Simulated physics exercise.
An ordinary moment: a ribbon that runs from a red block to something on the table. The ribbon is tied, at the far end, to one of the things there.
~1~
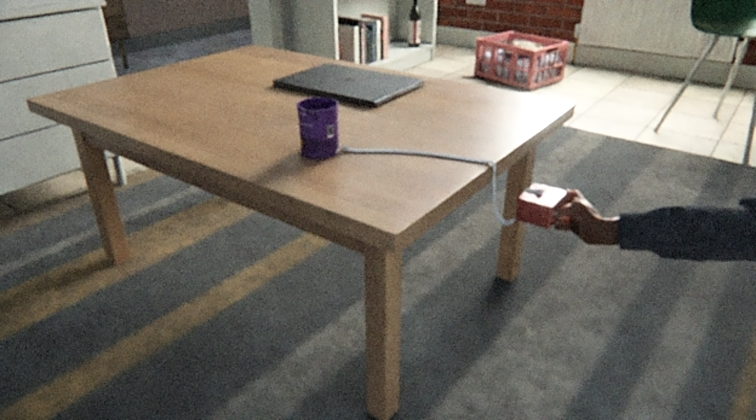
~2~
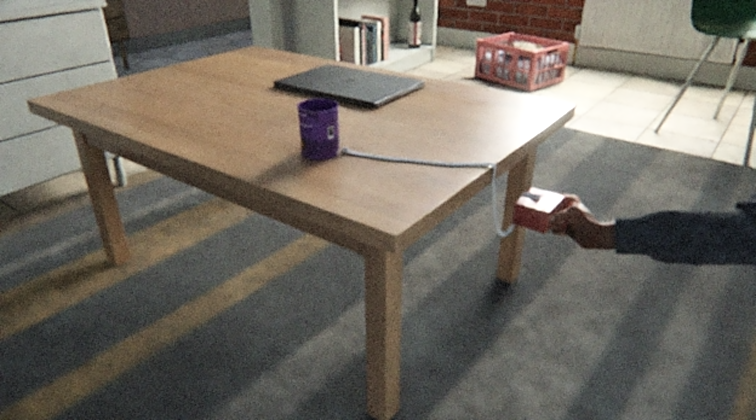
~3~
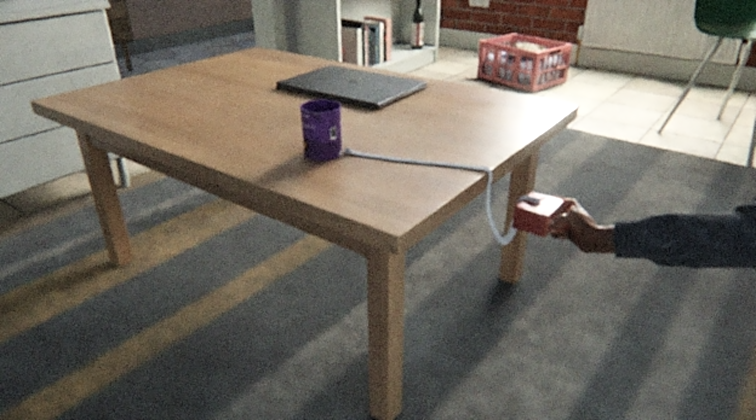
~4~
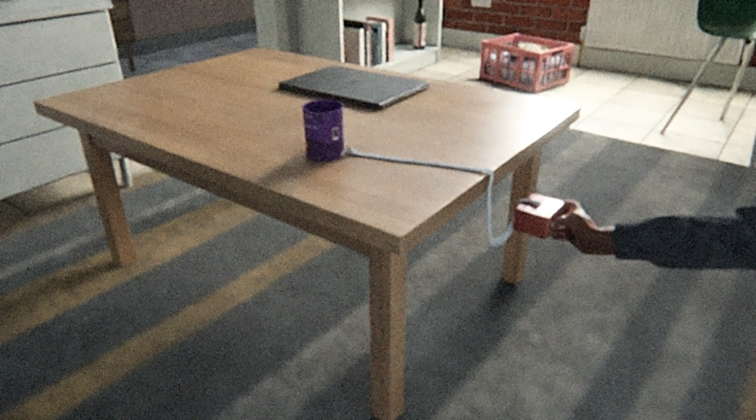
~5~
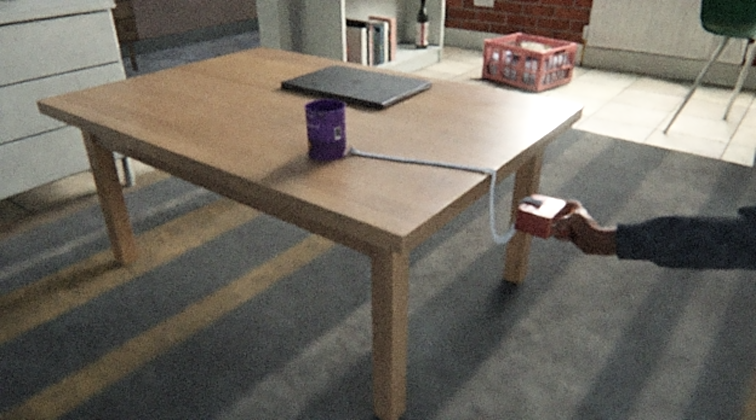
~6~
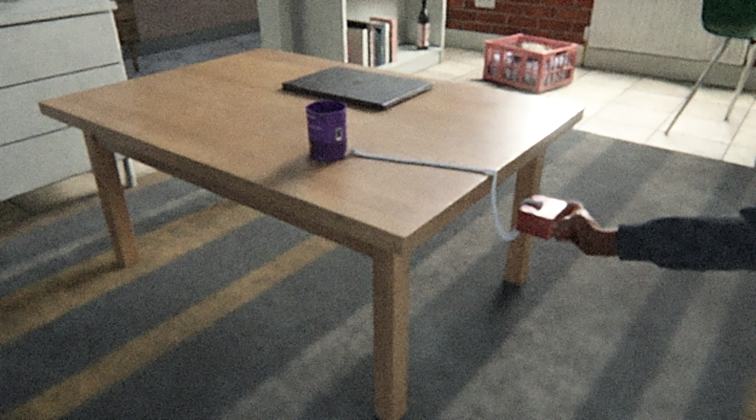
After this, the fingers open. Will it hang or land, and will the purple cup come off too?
The red block goes all the way down; the purple cup is yanked off.
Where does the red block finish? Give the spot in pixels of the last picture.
I'd mark the resting spot at about (529, 370).
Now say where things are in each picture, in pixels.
In the first frame, red block (541, 206); grey laptop (349, 80); purple cup (317, 104).
In the second frame, red block (538, 210).
In the third frame, red block (538, 214).
In the fourth frame, red block (538, 216); ribbon through (415, 162) (490, 181).
In the fifth frame, red block (540, 216); ribbon through (417, 161) (492, 181).
In the sixth frame, red block (541, 217); grey laptop (357, 83); purple cup (326, 106); ribbon tied to the cup, with little slack.
Then, 0.50 s past the final frame, block on the floor near (528, 370); laptop still; cup over the edge.
Then, 0.82 s past the final frame, block on the floor near (529, 370); laptop still; cup down on the floor.
When it is over, block on the floor near (529, 370); laptop still; cup down on the floor. The red block reaches the floor and the purple cup gets pulled over the edge.
